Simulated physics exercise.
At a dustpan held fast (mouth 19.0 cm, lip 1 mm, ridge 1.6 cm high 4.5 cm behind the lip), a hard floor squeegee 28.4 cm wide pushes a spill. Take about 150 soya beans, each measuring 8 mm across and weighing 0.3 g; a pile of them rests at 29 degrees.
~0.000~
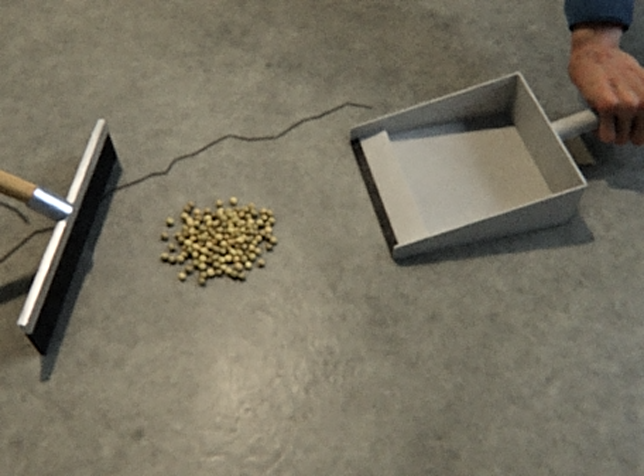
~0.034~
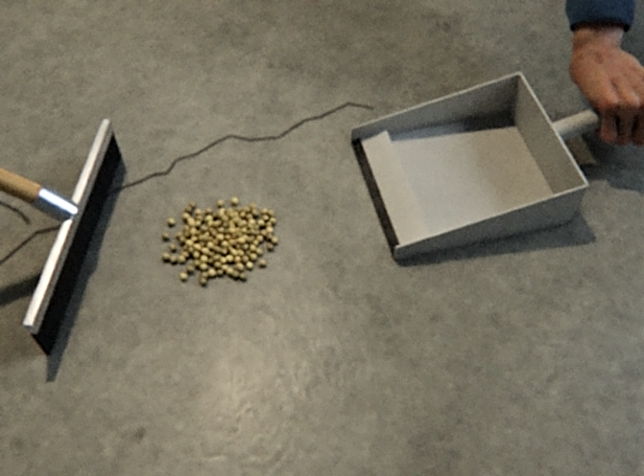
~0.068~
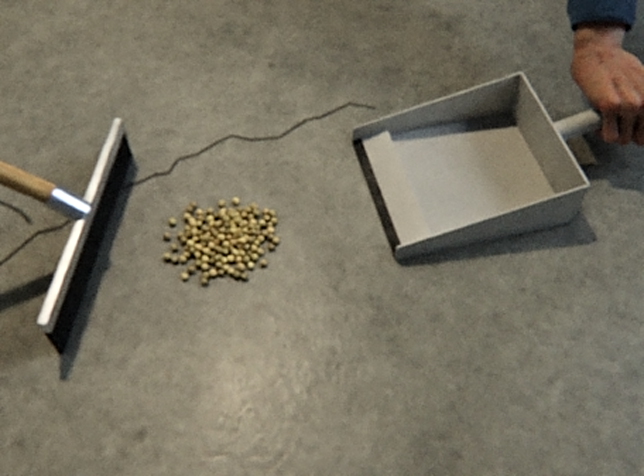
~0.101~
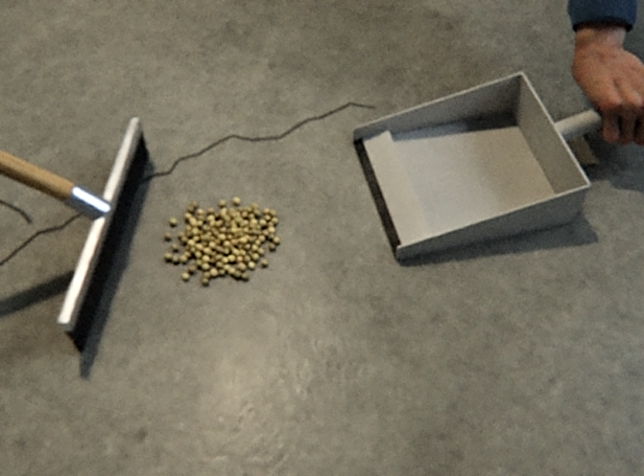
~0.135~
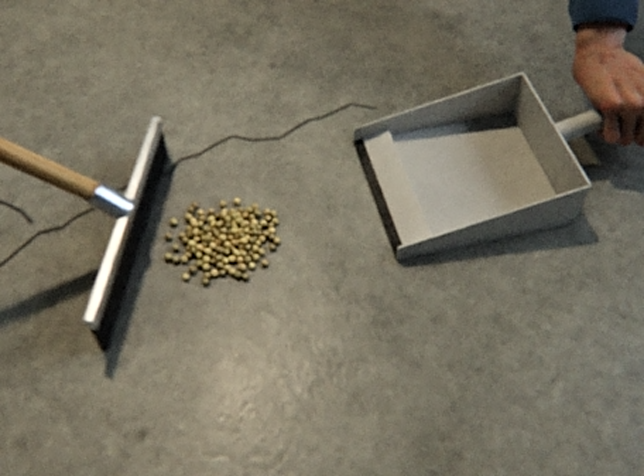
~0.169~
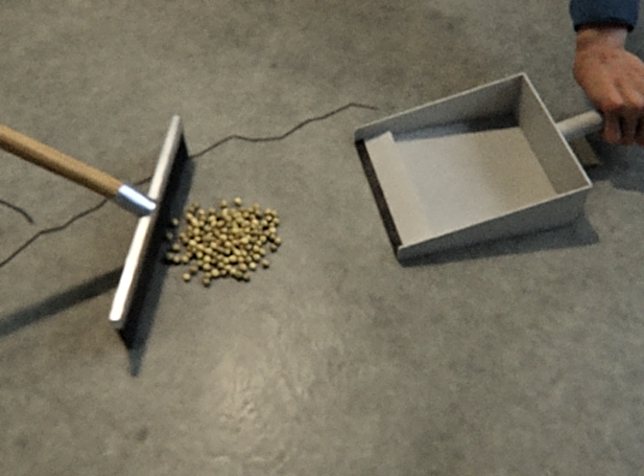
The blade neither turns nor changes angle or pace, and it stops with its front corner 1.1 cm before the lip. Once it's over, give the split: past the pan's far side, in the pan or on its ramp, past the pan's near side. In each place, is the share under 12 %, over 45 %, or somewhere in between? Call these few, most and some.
I would put it this way: Past the pan's far side few, in the pan or on its ramp some, past the pan's near side some.
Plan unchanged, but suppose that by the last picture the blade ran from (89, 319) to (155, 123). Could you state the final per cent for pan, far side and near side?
Final per cent - pan 5, far 0, near 25.
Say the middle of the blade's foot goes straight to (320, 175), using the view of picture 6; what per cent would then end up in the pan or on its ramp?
About 5 %.
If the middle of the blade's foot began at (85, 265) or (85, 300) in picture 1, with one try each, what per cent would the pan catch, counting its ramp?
Some 20 and 25 per cent.
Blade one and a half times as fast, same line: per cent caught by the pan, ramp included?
Some 30 %.
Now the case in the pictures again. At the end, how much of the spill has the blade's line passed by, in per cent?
Near 0 percent, give or take.
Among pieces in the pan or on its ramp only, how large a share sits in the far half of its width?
Roughly 0 per cent.
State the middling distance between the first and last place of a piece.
20 cm or so.
After 0.32 s, middle of the blade 16 cm from the lip; 0 % over the lip, far side 0 %, near side 10 %.
After 0.42 s, middle of the blade 9 cm from the lip; 0 % over the lip, far side 0 %, near side 20 %.
After 0.66 s, middle of the blade 6 cm from the lip; 25 % over the lip, far side 0 %, near side 35 %.
In the end, at 1.5 s, far side 0 %, pan 15 %, near side 35 %, in front of the lip or behind the blade 50 %.
